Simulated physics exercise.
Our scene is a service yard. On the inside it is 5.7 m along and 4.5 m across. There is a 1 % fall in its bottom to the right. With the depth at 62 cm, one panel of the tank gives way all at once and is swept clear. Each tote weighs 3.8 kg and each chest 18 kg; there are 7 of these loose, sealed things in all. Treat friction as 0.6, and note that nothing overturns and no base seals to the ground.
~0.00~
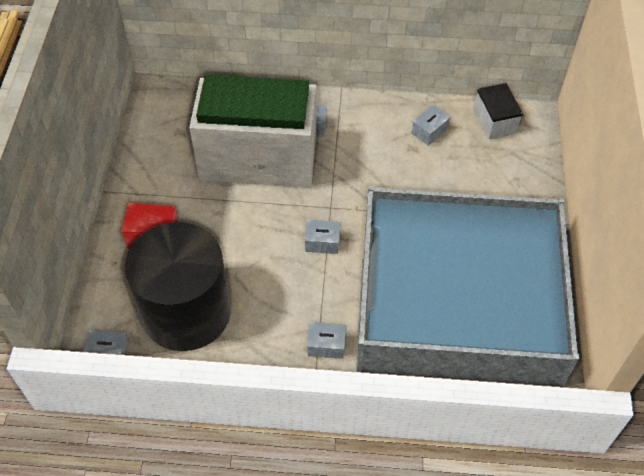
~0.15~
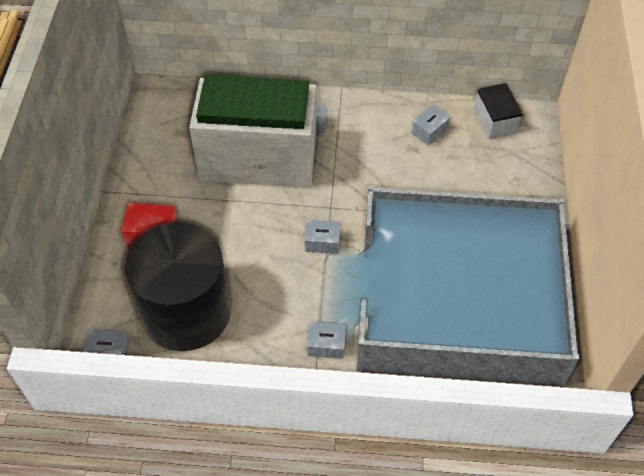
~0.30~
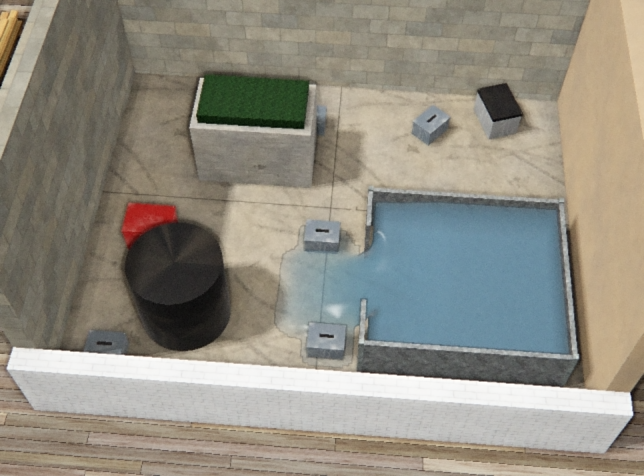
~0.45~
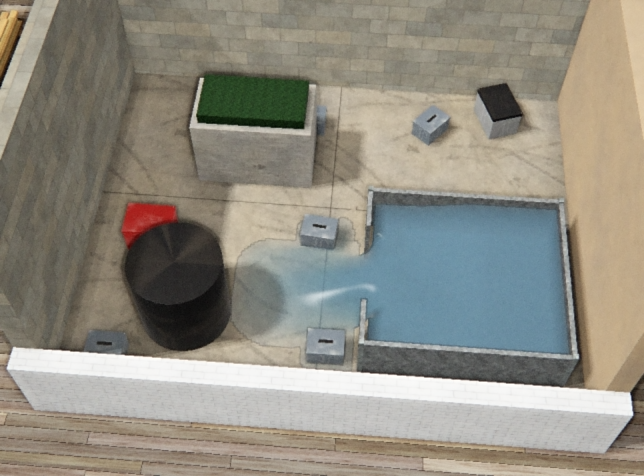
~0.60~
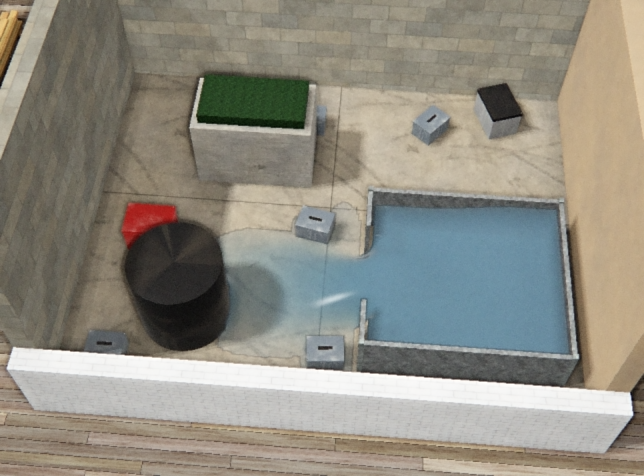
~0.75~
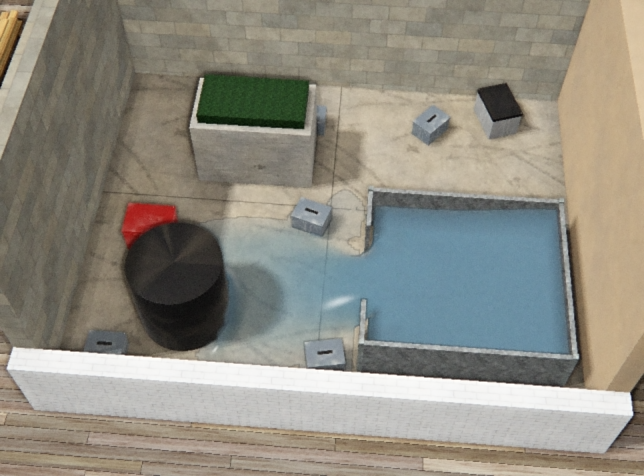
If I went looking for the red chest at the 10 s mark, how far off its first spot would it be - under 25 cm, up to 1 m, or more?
You would find it more than 1 m away.
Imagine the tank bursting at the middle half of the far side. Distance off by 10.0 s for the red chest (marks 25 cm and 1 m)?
In that case the red chest slides a little.
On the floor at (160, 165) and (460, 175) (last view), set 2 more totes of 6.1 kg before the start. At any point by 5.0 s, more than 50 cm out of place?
So it goes across the line, then behind the line.
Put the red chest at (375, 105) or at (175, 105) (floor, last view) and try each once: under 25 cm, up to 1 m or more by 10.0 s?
In that order: It gets carried off; it gets carried off.
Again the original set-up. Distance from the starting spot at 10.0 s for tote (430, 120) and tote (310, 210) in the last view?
In that order: 150 cm, 200 cm.
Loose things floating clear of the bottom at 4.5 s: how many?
My tally comes to 3.
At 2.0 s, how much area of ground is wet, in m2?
The covered patch comes to about 13 m2.
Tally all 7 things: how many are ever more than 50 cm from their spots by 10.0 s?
That makes 6.
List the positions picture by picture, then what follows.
The red chest at (148, 218) rests on the ground; water covers 3.9 m2; 0 of 7 have shifted, in the first picture.
The red chest at (148, 218) rests on the ground; 4.5 m2 under water; 0 of 7 have shifted, in the second picture.
The red chest at (148, 218), on the bottom; water covers 5.0 m2; 0 of 7 have shifted, in the third picture.
The red chest at (148, 218) rests on the ground; 5.8 m2 under water; 2 of 7 have shifted, in the fourth picture.
The red chest at (148, 218), on the bottom; water covers 6.6 m2; 2 of 7 have shifted, in the fifth picture.
The red chest at (148, 218) rests on the ground; water covers 7.4 m2; 2 of 7 have shifted, in the sixth picture.
After 2.0 s the red chest is near (108, 215), 0.5 m from its start, aground; 1 afloat.
After 4.5 s the red chest is near (179, 188), 0.5 m from its start, afloat; 3 afloat.
After 7.0 s the red chest is near (191, 71), 2.3 m from its start, afloat; 7 afloat.
After 10.0 s the red chest is near (347, 98), 3.0 m from its start, afloat; 7 afloat.
